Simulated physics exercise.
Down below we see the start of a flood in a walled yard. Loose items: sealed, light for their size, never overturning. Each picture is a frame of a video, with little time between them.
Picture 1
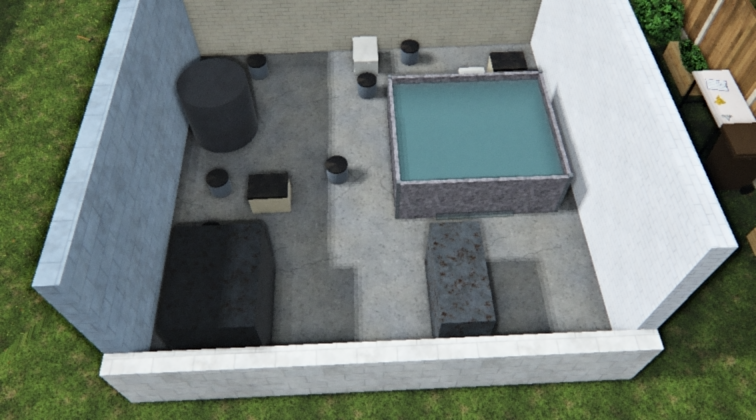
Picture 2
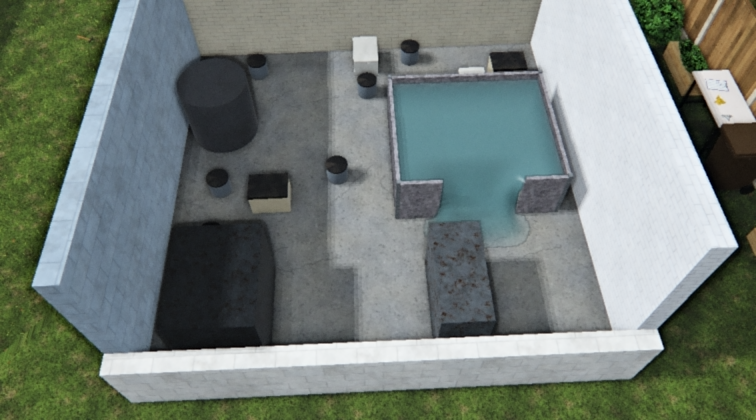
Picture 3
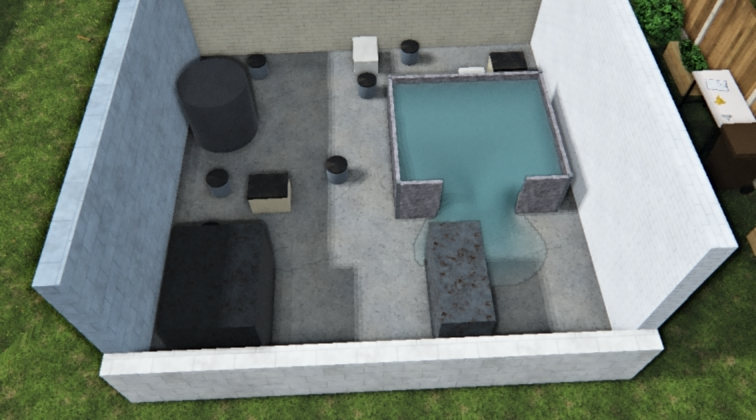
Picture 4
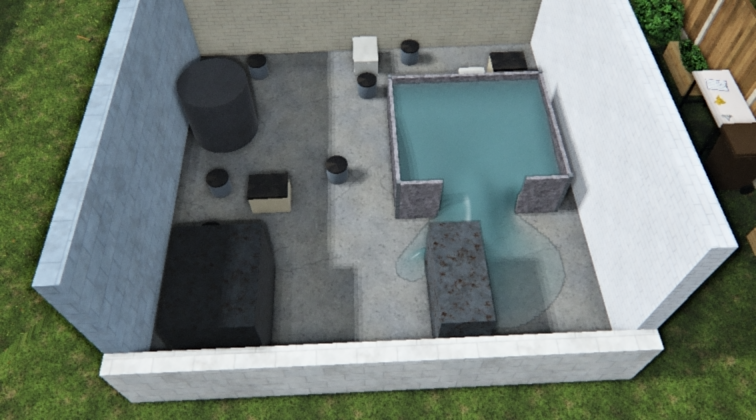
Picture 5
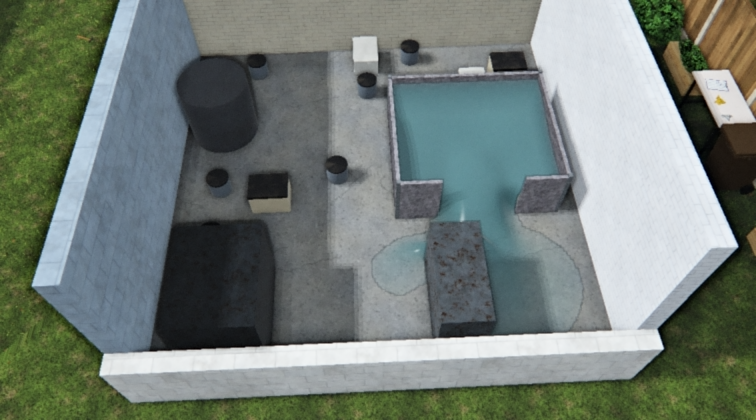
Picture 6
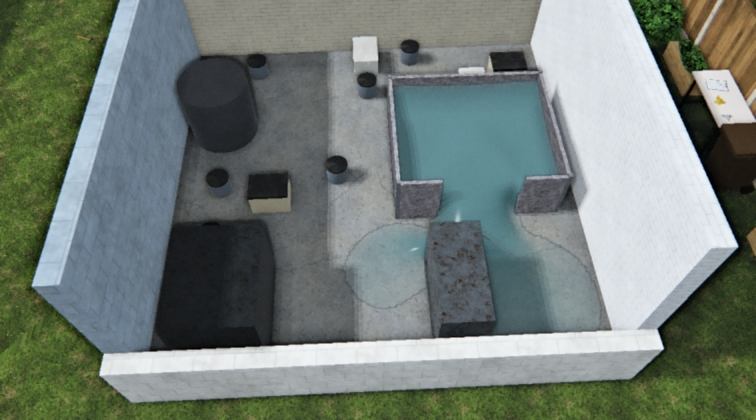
In a walled yard, the front of a raised stone pool opened in the middle, and water poured out and spread around both sides of a dark block, while the scattered items stayed put.
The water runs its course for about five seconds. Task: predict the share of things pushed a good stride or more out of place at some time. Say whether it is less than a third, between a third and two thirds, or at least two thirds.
Middle band.
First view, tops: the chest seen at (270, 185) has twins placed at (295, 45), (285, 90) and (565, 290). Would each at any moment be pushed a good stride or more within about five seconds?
In order: Hardly budges, hardly budges, then shoved clear.
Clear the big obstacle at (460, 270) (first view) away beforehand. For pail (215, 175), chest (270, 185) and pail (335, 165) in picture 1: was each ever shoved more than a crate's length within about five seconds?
In the order given: Got displaced, got displaced, got displaced.
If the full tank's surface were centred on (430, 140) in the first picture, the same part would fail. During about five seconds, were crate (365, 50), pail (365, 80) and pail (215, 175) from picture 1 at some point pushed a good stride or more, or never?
The three, one by one: Short of that, short of that and past that mark.
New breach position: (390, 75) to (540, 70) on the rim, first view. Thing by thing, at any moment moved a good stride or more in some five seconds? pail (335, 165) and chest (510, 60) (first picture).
In that order: Under that, pushed that far.
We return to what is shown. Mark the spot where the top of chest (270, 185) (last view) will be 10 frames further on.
Roughly (231, 176).
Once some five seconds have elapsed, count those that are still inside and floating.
Well, I'd say 4.
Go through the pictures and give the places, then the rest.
A pail at (410, 46) rests on the ground; a crate at (365, 49), on the bottom; 0 of 10 have shifted, in the first frame.
A pail at (410, 46), on the bottom; a crate at (365, 49), on the bottom; 0 of 10 have shifted, in the second frame.
A pail at (410, 46), on the bottom; a crate at (365, 49), on the bottom; 0 of 10 have shifted, in the third frame.
A pail at (410, 46) rests on the ground; a crate at (365, 49) rests on the ground; 0 of 10 have shifted, in the fourth frame.
A pail at (410, 46) rests on the ground; a crate at (365, 49) rests on the ground; 0 of 10 have shifted, in the fifth frame.
A pail at (410, 46), on the bottom; a crate at (365, 49), on the bottom; 0 of 10 have shifted, in the sixth frame.
A moment on, 0 of 10 are well off their spots; 0 afloat.
Next, 2 of 10 are well off their spots; 1 afloat.
Later, 2 of 10 are well off their spots; 3 afloat.
In the end, 5 of 10 are well off their spots, and 5 have been at some point; 4 afloat.
